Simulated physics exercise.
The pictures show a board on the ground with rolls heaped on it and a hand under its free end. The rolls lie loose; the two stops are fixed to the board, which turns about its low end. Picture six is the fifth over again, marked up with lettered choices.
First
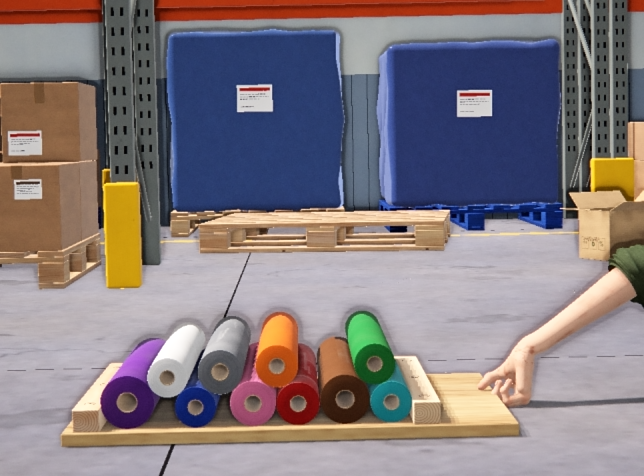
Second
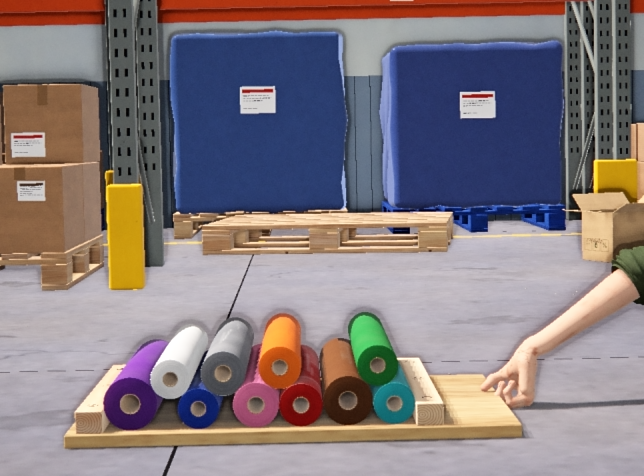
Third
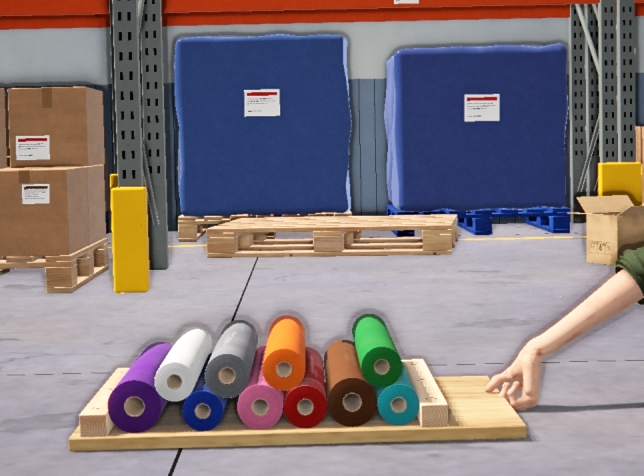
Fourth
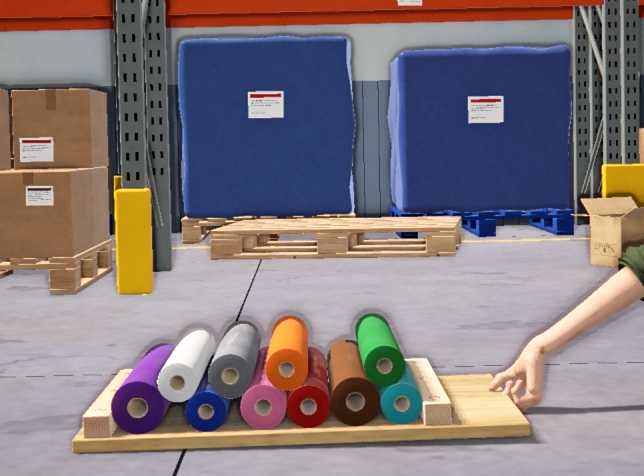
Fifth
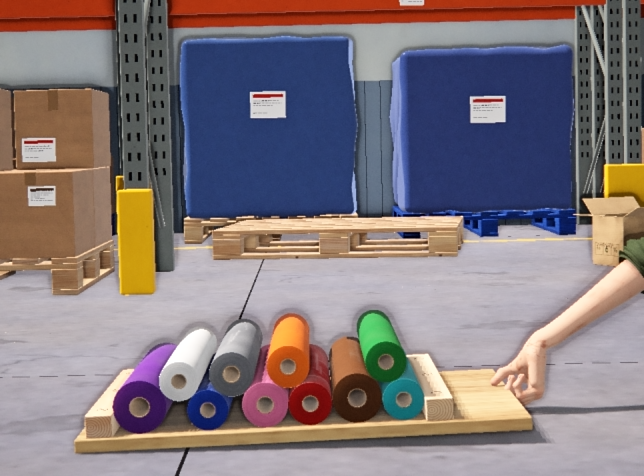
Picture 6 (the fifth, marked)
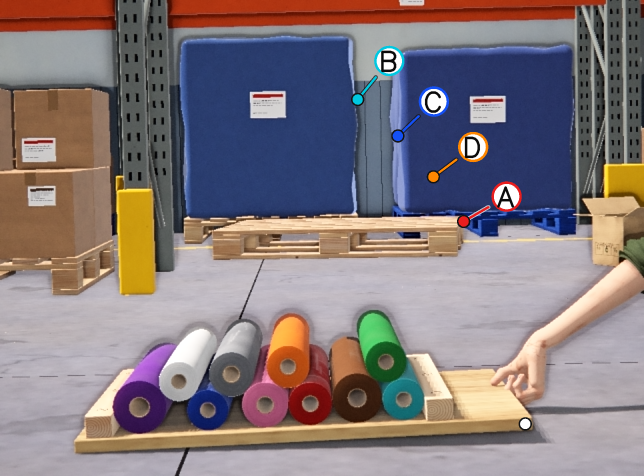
A hand stays at the right end of a wooden board of colourful rolls, barely moving.
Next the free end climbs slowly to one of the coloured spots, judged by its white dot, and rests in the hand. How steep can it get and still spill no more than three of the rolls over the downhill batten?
Stop at D.
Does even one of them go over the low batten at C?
Yes.
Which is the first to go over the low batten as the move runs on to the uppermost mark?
The white one.
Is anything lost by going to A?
Yes.
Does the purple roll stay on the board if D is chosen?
The purple roll: Yes.
On the marked copy, A at (464, 222); B at (357, 100); C at (398, 136); D at (434, 177); the white dot at (525, 424).
Following D. Soon after the start, board at 20°.
Later, board at 36°.
In the end, board at 36°, three over the low batten (white, grey, orange).
As for the rest, A two over the low batten (white, grey); B four over the low batten (white, grey, green, orange); C four over the low batten (white, grey, green, orange).
